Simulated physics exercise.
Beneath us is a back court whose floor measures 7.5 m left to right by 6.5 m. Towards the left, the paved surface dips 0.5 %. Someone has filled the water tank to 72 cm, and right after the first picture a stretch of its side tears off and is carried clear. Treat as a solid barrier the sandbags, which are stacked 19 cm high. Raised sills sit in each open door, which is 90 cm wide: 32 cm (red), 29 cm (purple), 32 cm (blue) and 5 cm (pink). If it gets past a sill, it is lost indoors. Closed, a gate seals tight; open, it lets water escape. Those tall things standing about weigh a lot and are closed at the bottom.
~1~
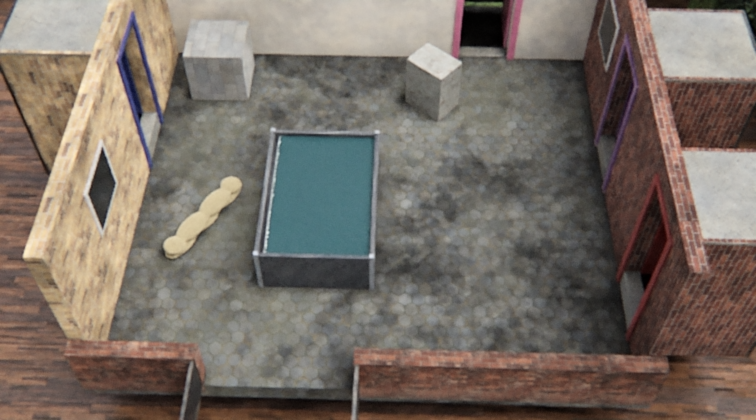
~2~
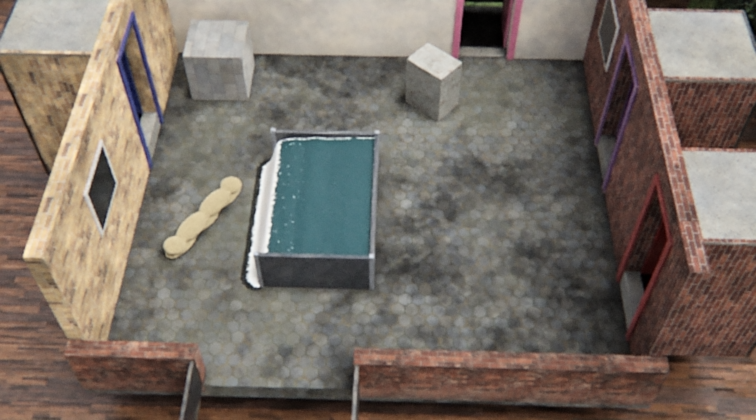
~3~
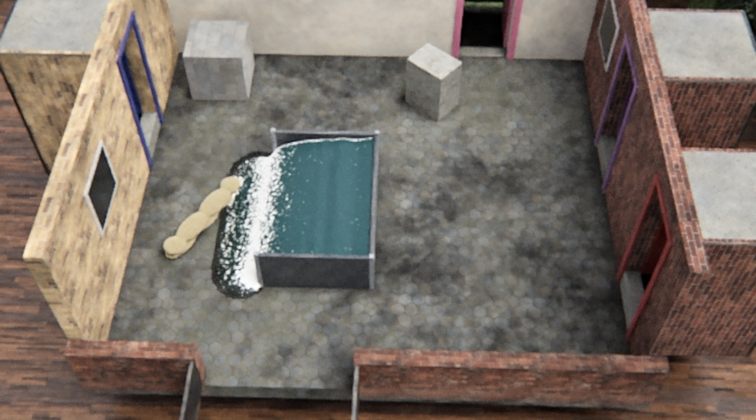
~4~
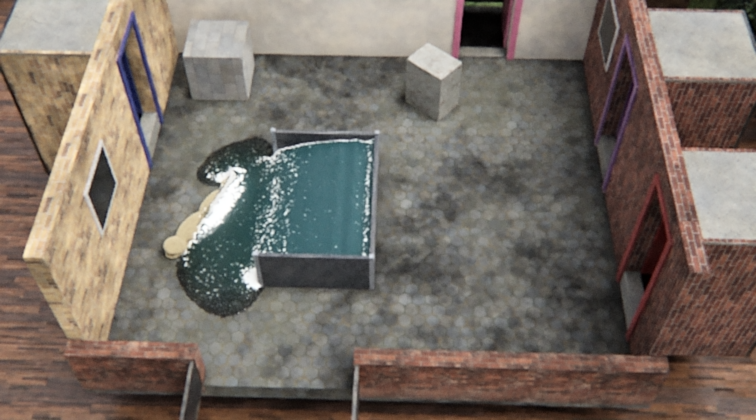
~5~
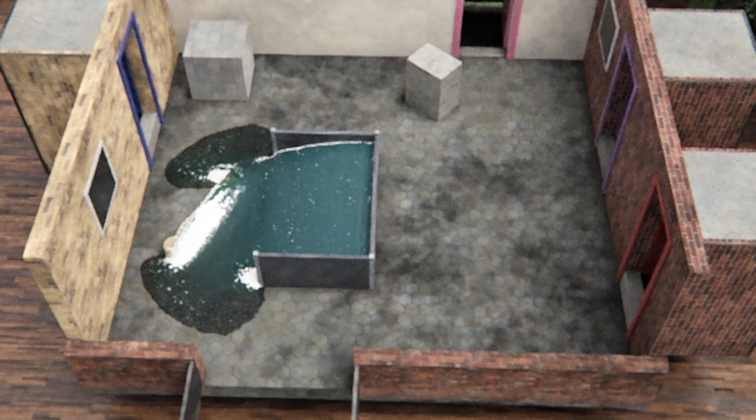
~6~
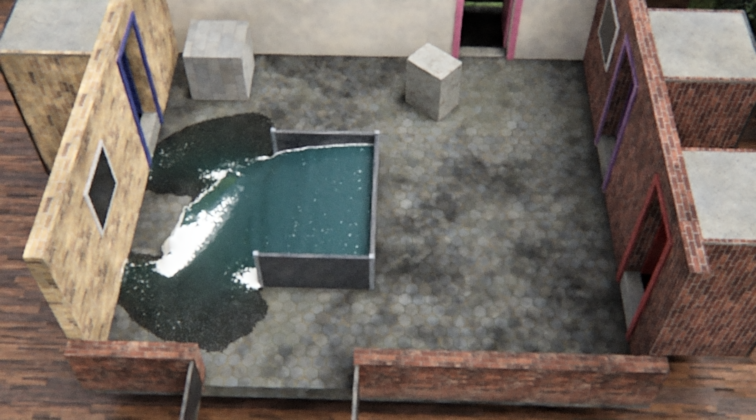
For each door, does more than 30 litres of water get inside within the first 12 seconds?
At the red door the limit will not be crossed; at the purple door the limit will not be crossed; at the blue door the limit will not be crossed; at the pink door the limit will not be crossed.
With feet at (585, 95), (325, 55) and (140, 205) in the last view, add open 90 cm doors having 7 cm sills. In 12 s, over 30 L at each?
In that order: Short of it, short of it, beyond it.
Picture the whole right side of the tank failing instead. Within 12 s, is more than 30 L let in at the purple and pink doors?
Log - purple: Threshold not reached, pink: Threshold topped.
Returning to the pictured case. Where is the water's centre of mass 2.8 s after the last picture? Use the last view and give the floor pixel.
At roughly (230, 214).
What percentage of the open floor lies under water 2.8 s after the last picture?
Wet share: Near 45 percent.
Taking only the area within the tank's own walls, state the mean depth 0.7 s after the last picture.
About 29 cm.
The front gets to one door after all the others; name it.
Purple.
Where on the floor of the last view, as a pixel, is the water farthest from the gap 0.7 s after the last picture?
Roughly at pixel (174, 74).
Then, 0.7 s after the last picture water covers 25 % of the floor and is deepest (60 cm) near (101, 367); red door not reached, purple door not reached, blue door 30 cm at the sill, 0 L in, pink door not reached.
Then, 1.5 s after the last picture water covers 30 % of the floor and is deepest (46 cm) near (101, 367); red door not reached, purple door not reached, blue door 21 cm at the sill, 0 L in, pink door not reached.
Then, 2.8 s after the last picture water covers 45 % of the floor and is deepest (28 cm) near (176, 68); red door not reached, purple door not reached, blue door 15 cm at the sill, 0 L in, pink door not reached.
Then, 6.3 s after the last picture water covers 80 % of the floor and is deepest (14 cm) near (137, 224); red door 7 cm at the sill, 0 L in, purple door 1 cm at the sill, 0 L in, blue door 11 cm at the sill, 0 L in, pink door 5 cm at the sill, 0 L in.
Then, 11.3 s after the last picture water covers 95 % of the floor and is deepest (8 cm) near (101, 367); red door 3 cm at the sill, 0 L in, purple door 4 cm at the sill, 0 L in, blue door 7 cm at the sill, 0 L in, pink door 2 cm at the sill, 1 L in.
